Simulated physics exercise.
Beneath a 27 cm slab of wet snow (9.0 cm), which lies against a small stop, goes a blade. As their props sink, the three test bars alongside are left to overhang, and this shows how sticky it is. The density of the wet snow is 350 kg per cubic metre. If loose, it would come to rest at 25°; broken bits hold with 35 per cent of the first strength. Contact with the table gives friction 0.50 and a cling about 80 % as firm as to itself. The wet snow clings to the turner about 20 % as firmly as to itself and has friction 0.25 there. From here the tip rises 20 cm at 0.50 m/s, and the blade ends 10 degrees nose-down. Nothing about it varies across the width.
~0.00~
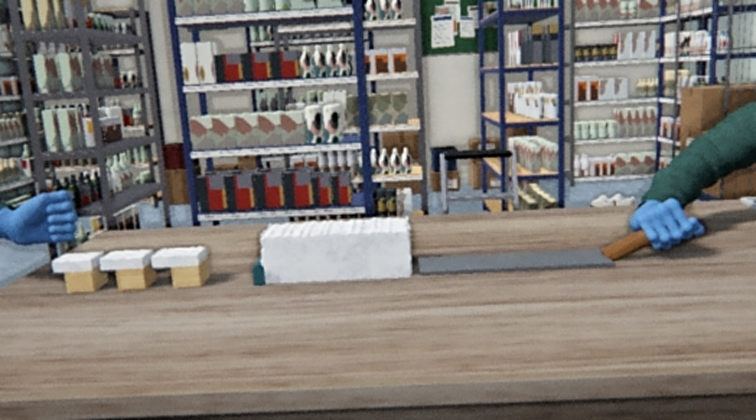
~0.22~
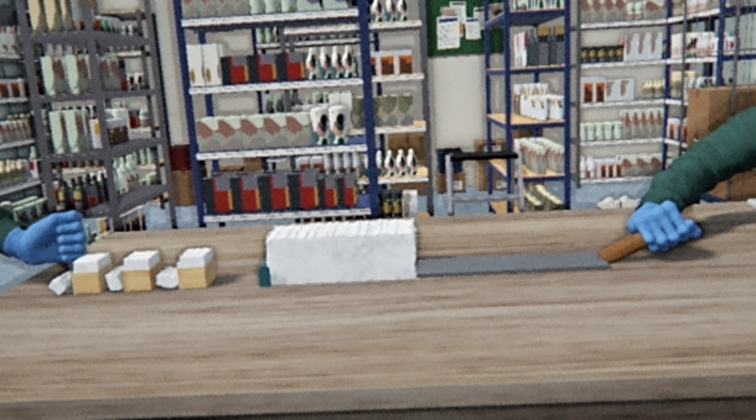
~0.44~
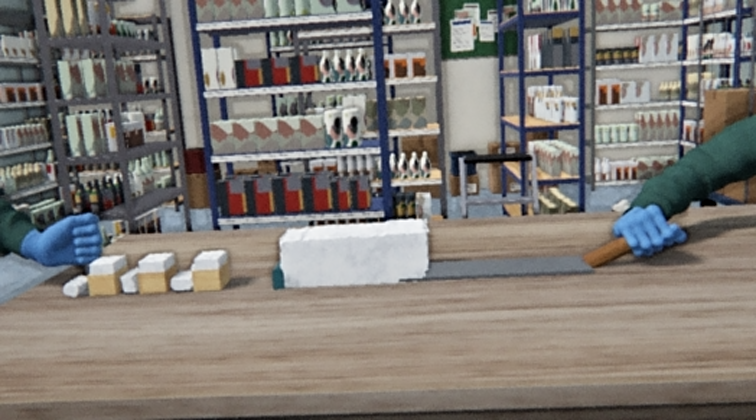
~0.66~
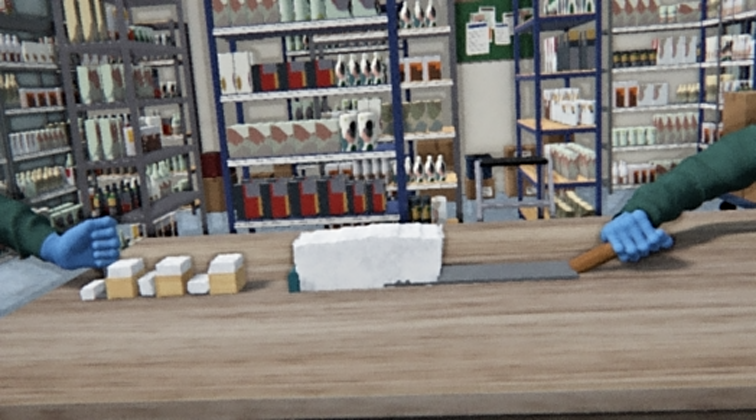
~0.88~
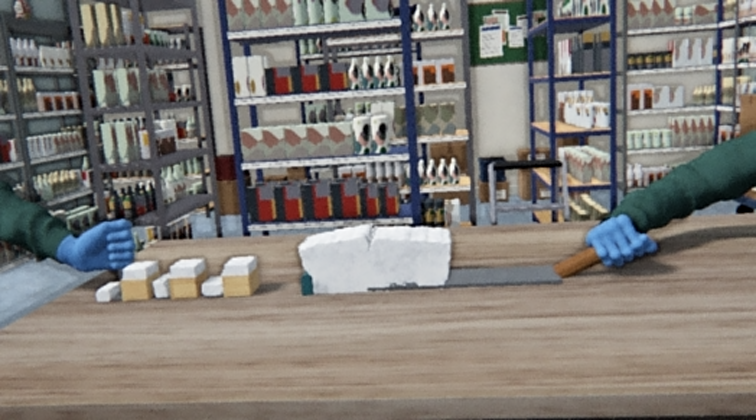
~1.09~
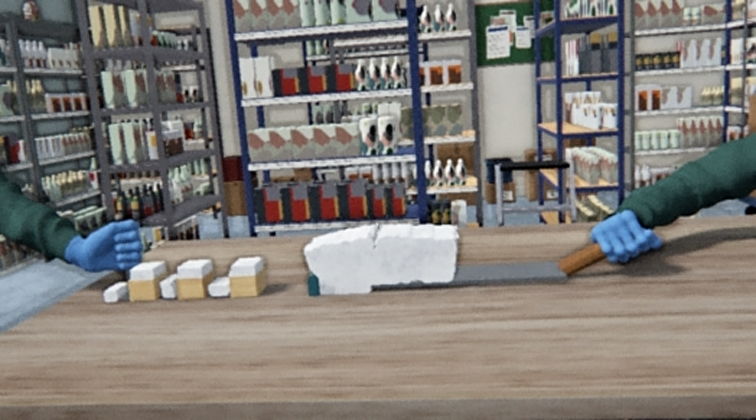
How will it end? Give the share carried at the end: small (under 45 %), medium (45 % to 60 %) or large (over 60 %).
The share carried at the end is medium, 45 % to 60 %.
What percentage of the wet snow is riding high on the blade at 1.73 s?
The figure is about 55 per cent.
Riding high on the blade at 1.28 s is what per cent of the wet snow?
I'd say close to 40 %.
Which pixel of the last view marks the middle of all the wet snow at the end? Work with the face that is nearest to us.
(375, 208) or thereabouts.
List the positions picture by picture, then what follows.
The first frame shows handle end of the blade at (614, 266), not yet moved; highest point of the wet snow at (276, 237); the tips have sunk 0, 0, 0 (left to right).
The second frame shows handle end of the blade at (611, 268), moved 1.8 cm; highest point of the wet snow at (282, 238); the tips have sunk 4.2 cm, 4.1 cm, 3.4 cm (left to right).
The third frame shows handle end of the blade at (594, 273), moved 7.5 cm; highest point of the wet snow at (391, 234); the tips have sunk 4.1 cm, 4.1 cm, 3.7 cm (left to right).
The fourth frame shows handle end of the blade at (579, 278), moved 13 cm; highest point of the wet snow at (395, 236); the tips have sunk 4.0 cm, 4.1 cm, 3.7 cm (left to right).
The fifth frame shows handle end of the blade at (562, 283), moved 19 cm; highest point of the wet snow at (366, 237); the tips have sunk 4.0 cm, 4.1 cm, 3.7 cm (left to right).
The sixth frame shows handle end of the blade at (566, 279), moved 19 cm; highest point of the wet snow at (372, 237); the tips have sunk 4.0 cm, 4.1 cm, 3.7 cm (left to right).
By 1.28 s, the tip is 9.7 cm up.
By 1.51 s, the tip is 20 cm up and 53 % is riding high on the blade.
By 1.73 s, the tip is 20 cm up and 53 % is riding high on the blade.
By 1.95 s, the tip is 20 cm up and 52 % is riding high on the blade.
By 2.30 s, at the end, the tip is 20 cm up and 52 % is riding high on the blade.
